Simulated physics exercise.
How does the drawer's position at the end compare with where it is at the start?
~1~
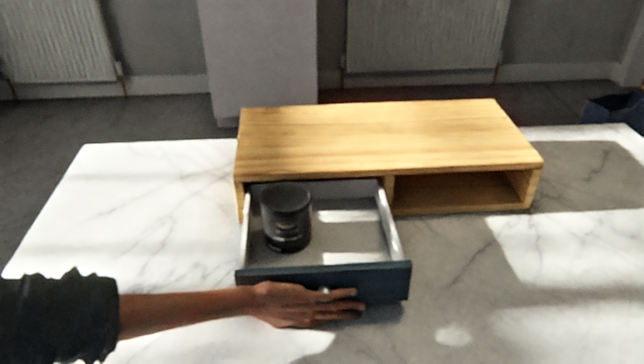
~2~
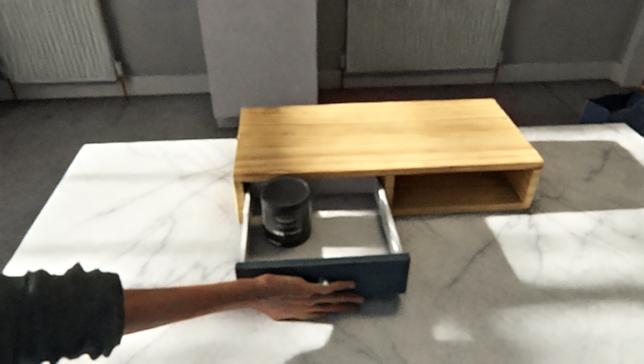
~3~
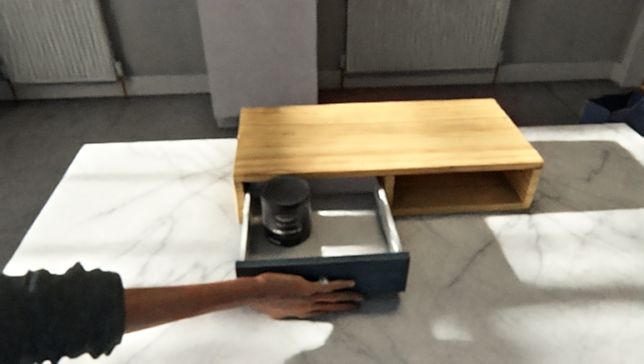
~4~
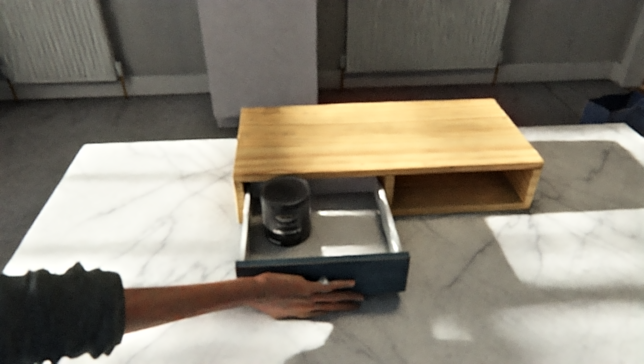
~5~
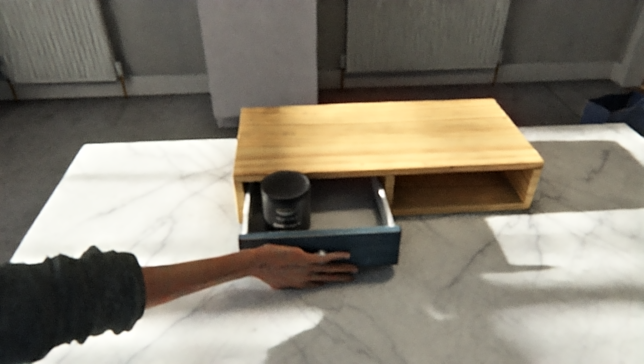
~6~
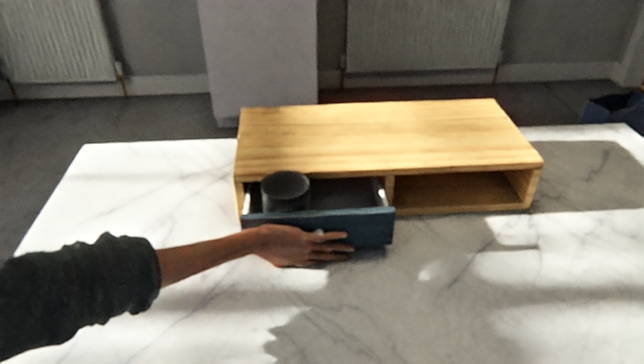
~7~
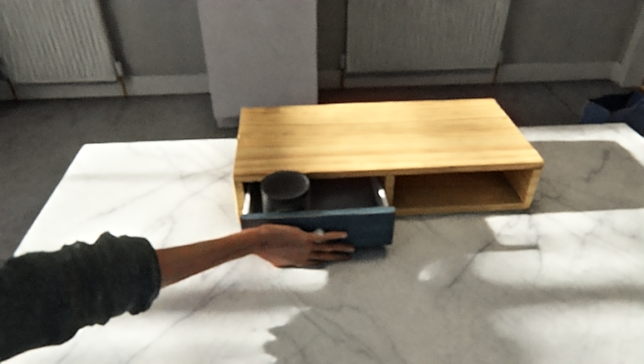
At the start the drawer is pulled well out of the wooden chest towards the viewer. By the end it sits further in, closer to the chest, but is still partly open.
